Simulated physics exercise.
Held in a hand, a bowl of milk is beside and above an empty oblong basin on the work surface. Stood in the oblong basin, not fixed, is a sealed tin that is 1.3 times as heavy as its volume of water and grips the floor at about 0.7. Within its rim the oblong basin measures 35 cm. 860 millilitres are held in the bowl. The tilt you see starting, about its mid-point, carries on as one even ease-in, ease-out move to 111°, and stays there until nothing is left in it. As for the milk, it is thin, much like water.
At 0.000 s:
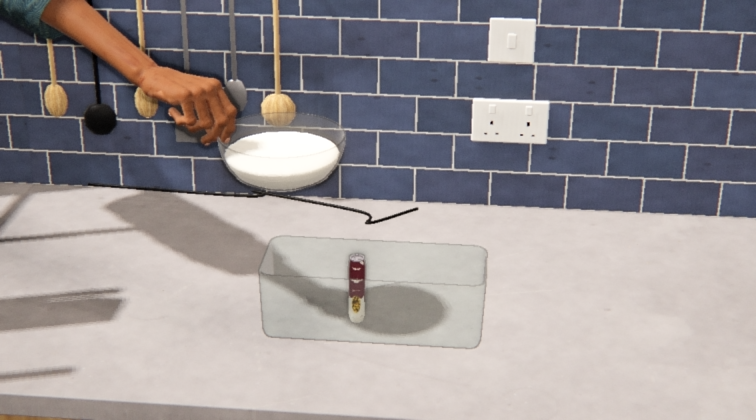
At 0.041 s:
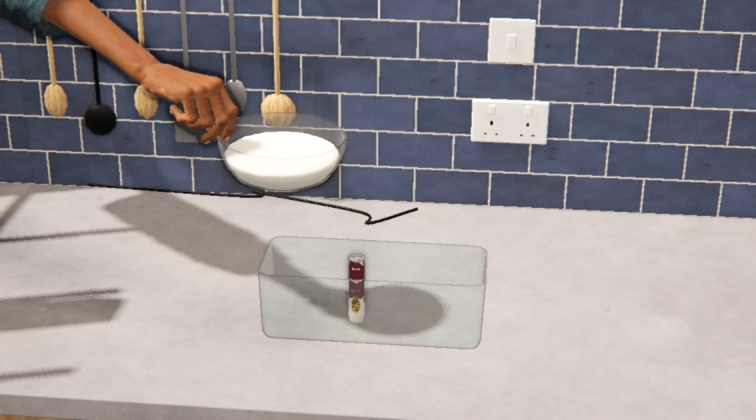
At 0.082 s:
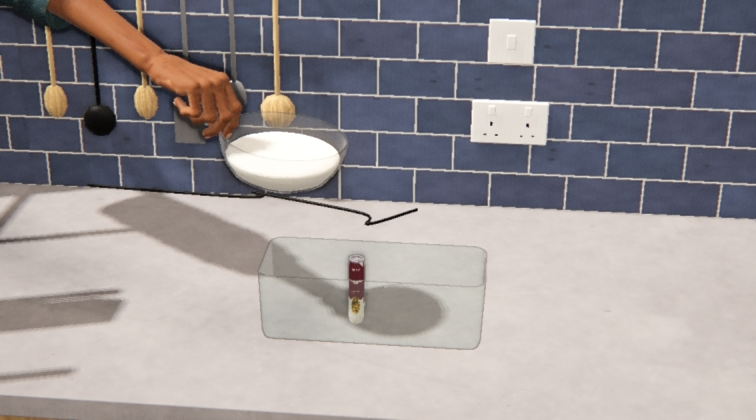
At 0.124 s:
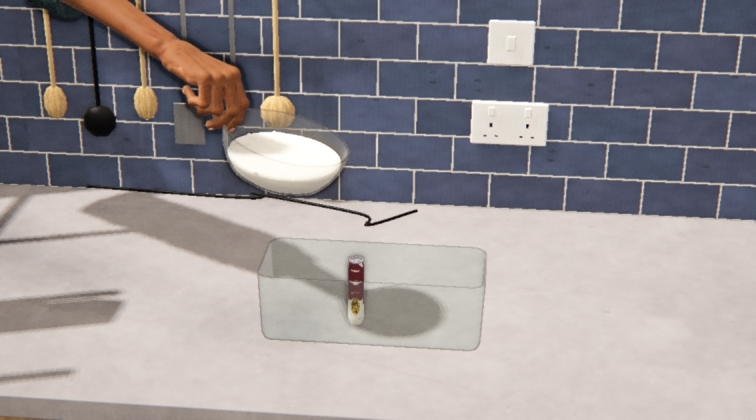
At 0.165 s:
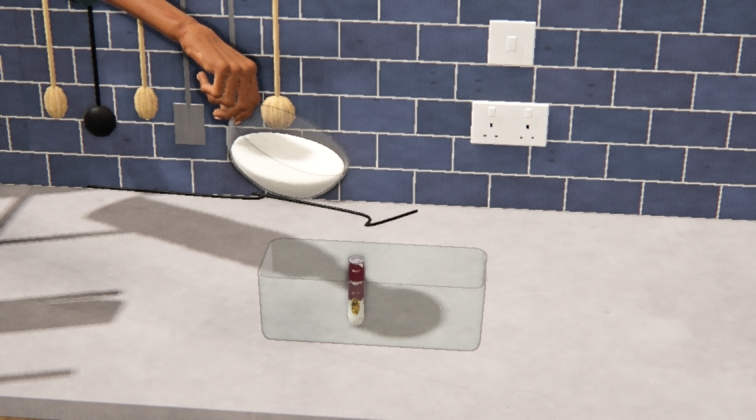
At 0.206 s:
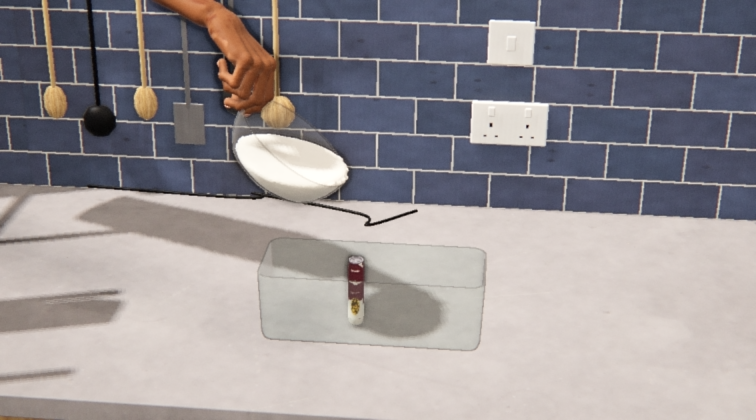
A hand tilting a clear bowl of white liquid rightward beside a clear oblong basin with a small tin standing inside.
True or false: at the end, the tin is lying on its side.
False.
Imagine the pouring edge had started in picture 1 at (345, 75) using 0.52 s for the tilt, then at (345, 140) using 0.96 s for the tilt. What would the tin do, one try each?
Run one: It tumbles. Run two: It does not tip.
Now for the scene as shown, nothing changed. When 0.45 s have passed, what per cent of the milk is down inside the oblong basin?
48 %, roughly.
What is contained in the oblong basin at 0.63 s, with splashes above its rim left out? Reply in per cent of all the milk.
Around 88 per cent of the whole.
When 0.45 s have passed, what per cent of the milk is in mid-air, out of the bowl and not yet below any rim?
My guess is roughly 48 %.
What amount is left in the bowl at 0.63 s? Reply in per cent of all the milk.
About 0 % is still there.
After 0.45 s the tilt is 106° and 3 per cent is still to pour; the tin stands where it began.
After 0.63 s the tilt is 111° and 0 per cent is still to pour; the tin stands where it began.
After 0.82 s the tilt is 111° and 0 per cent is still to pour; the tin stands where it began.
After 1.02 s the tilt is 111° and 0 per cent is still to pour; the tin stands where it began.
In the end the tin stands where it began.
